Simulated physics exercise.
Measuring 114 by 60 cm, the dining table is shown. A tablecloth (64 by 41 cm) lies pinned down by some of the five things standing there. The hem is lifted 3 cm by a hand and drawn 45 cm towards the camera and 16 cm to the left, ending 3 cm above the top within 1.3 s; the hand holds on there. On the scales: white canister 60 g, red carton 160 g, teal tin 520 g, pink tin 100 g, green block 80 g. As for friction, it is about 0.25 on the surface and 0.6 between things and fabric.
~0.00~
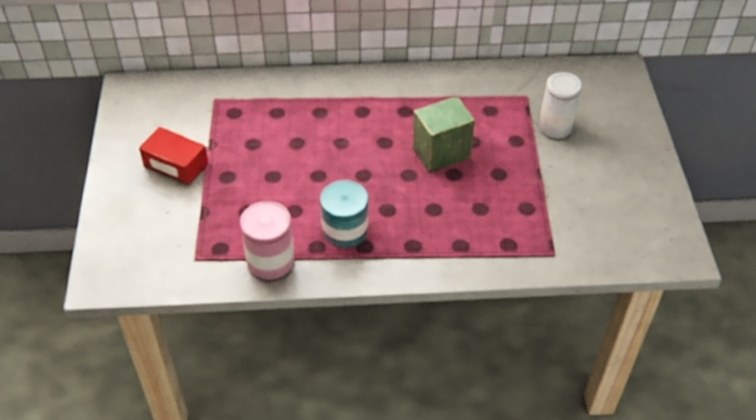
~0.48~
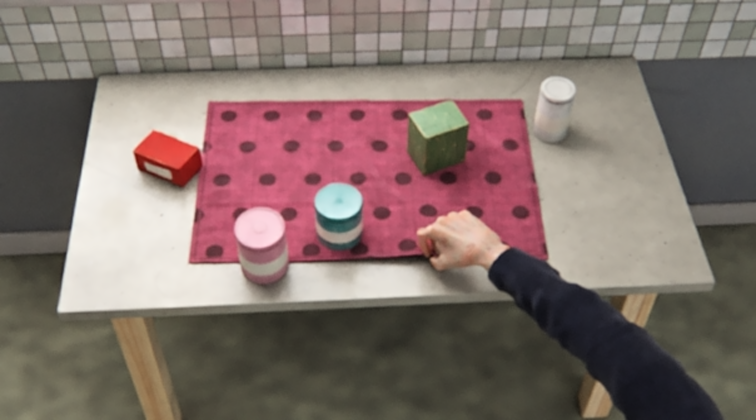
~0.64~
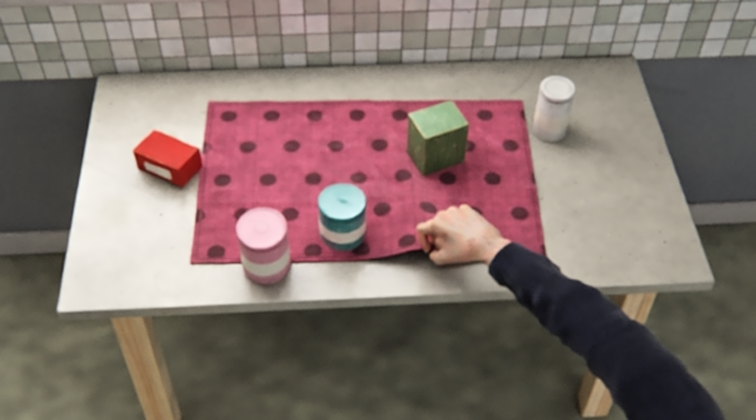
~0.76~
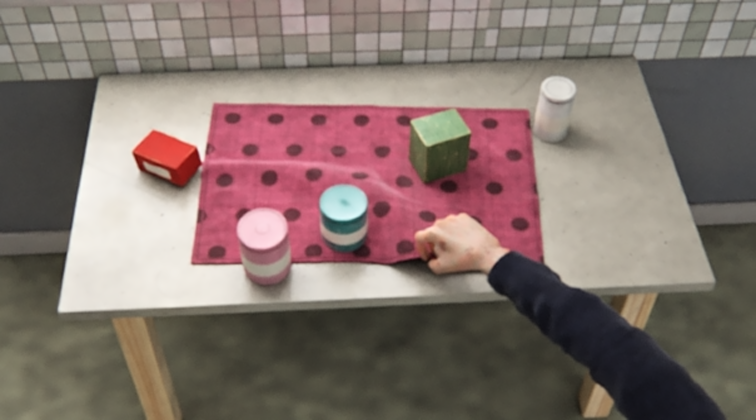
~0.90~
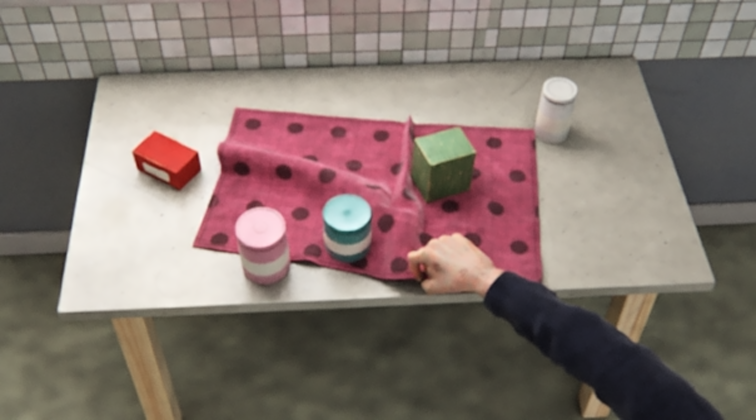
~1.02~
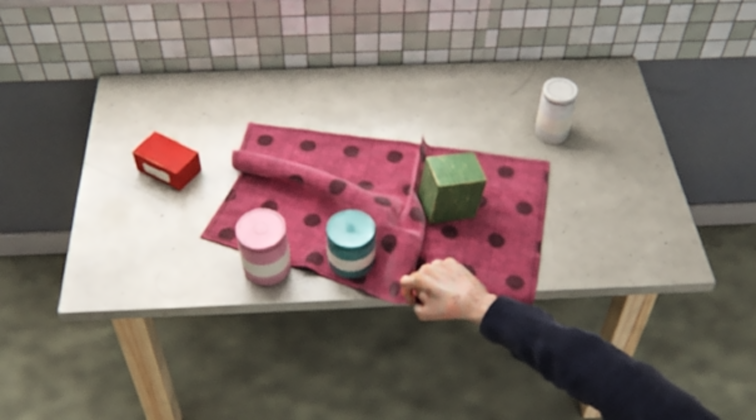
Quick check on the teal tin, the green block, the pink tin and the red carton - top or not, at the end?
End state: Teal tin not on top, green block not on top, pink tin not on top, red carton top.
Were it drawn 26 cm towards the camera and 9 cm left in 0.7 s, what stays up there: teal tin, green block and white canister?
Outcome: Teal tin leaves the top; green block leaves the top; white canister is still there.
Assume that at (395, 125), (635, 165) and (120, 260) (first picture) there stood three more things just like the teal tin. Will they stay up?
So it goes: The first one ends up off, the next is still up there, the last is still up there.
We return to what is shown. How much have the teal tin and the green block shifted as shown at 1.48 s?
Teal tin off the top, green block off the top.
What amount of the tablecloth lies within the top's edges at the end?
Some 0 in a hundred.
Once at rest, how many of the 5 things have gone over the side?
That works out to 3 of them.
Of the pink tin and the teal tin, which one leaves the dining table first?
Teal.
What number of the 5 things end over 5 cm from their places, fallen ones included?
3 in all.
At 1.2 s, 65 % of the tablecloth is still over the top; green block 31 cm off its start, teal tin 16 cm off its start, pink tin 4 cm off its start.
At 1.5 s, 5 % of the tablecloth is still over the top; green block over the edge, teal tin over the edge, pink tin 20 cm off its start.
At 1.7 s, 0 % of the tablecloth is still over the top; green block over the edge, teal tin over the edge, pink tin over the edge.
At 1.9 s, 0 % of the tablecloth is still over the top; green block over the edge, teal tin over the edge, pink tin over the edge.
At 3.5 s, 0 % of the tablecloth is still over the top; green block over the edge, teal tin over the edge, pink tin over the edge, red carton 0 cm off its start at (165, 151).
